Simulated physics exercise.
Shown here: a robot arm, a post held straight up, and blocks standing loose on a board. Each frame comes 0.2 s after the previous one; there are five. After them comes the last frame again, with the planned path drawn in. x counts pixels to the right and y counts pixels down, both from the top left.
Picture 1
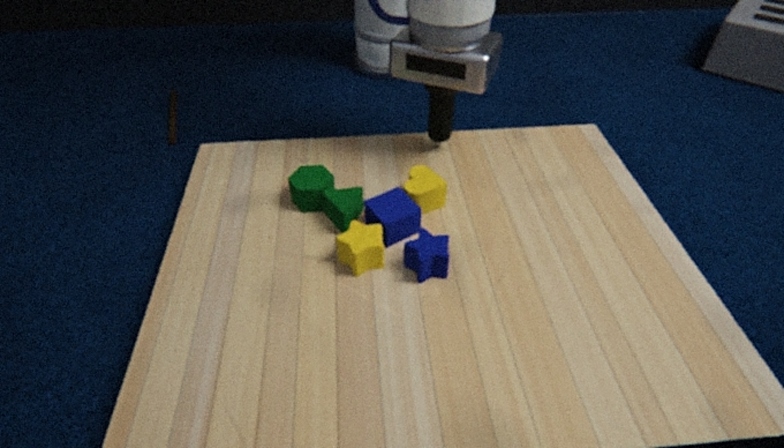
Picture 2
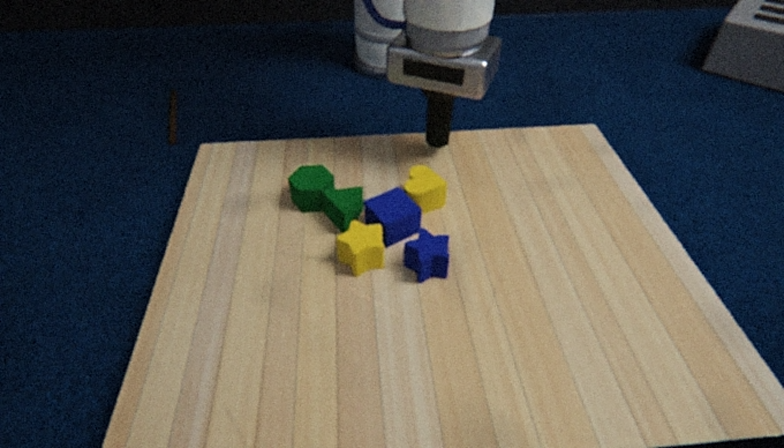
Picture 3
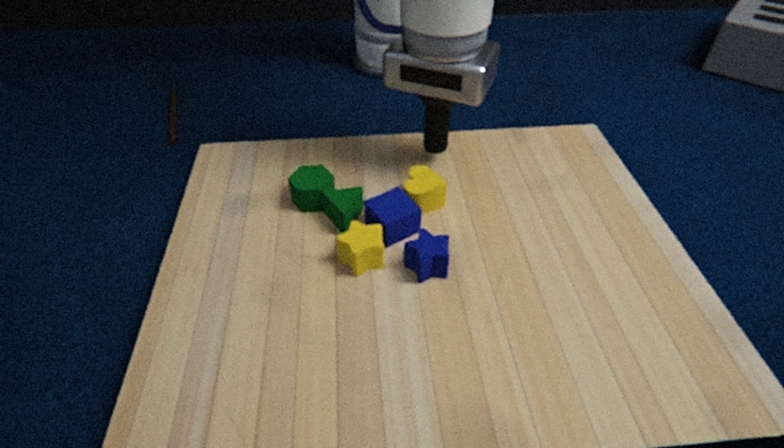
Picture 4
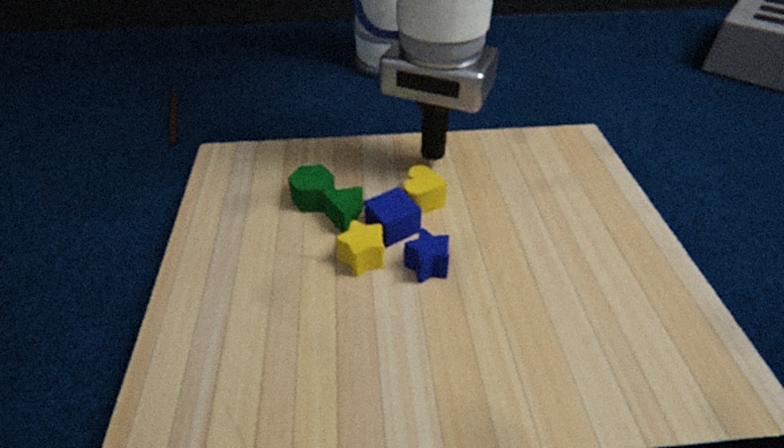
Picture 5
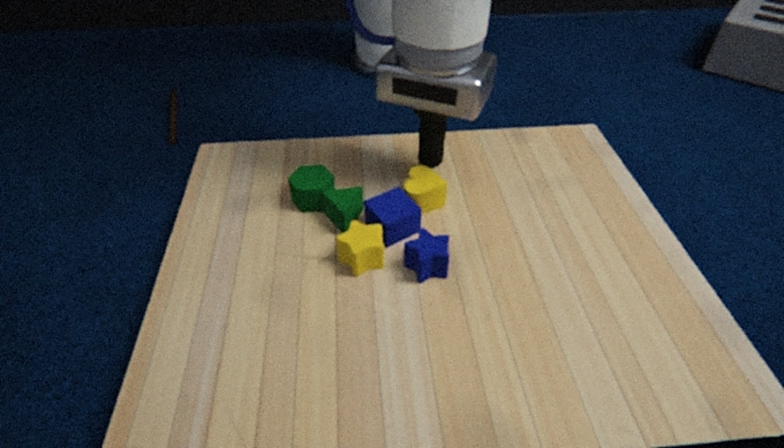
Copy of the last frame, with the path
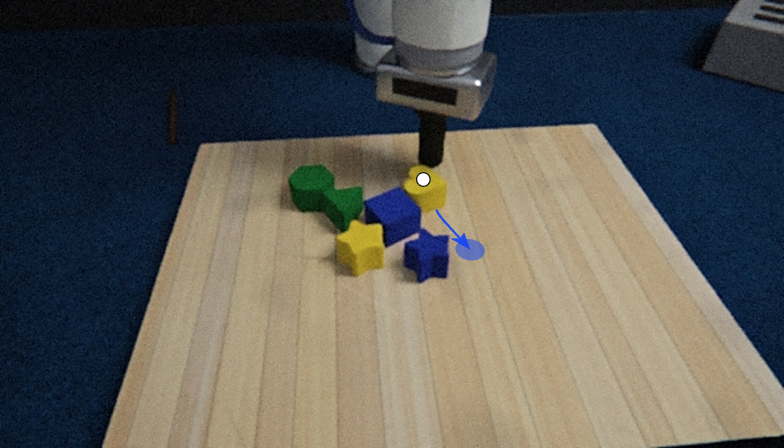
To begin with, a robot arm holds a dark post upright near the far edge of a wooden board, behind a loose cluster of green, yellow and blue blocks. The post then moves slowly nearer, drifting slightly left toward the yellow heart, while all the blocks stay still.
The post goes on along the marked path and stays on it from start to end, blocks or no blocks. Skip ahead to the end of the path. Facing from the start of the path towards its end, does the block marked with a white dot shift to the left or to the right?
Facing from start to end, it will go to the right.
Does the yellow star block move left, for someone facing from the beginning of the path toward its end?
No, that is not how it ends up.
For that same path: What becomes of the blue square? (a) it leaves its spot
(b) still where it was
The one that fits is a, it leaves its spot.
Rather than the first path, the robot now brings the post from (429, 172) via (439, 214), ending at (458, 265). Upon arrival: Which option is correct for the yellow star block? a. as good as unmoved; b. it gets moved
Correct choice: B.
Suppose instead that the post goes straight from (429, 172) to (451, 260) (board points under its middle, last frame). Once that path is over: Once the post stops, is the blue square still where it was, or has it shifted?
Once the path ends, it is somewhere new.
The line goes from (429, 172) through (436, 210) to (470, 250); the dot is on the yellow heart.
On the path given first. One third of the way, post (433, 187); yellow star block (352, 243), turned 20° clockwise; blue square (385, 217); yellow heart (419, 196), turned 15° clockwise.
Two thirds of the way, post (447, 212); yellow star block (341, 251), turned 30° clockwise; blue square (372, 227), turned 15° anticlockwise; yellow heart (416, 214), turned 55° clockwise.
At the end, post (472, 239); yellow star block (341, 251), turned 30° clockwise; blue square (372, 227), turned 15° anticlockwise; yellow heart (416, 214), turned 55° clockwise; blue star block unmoved.
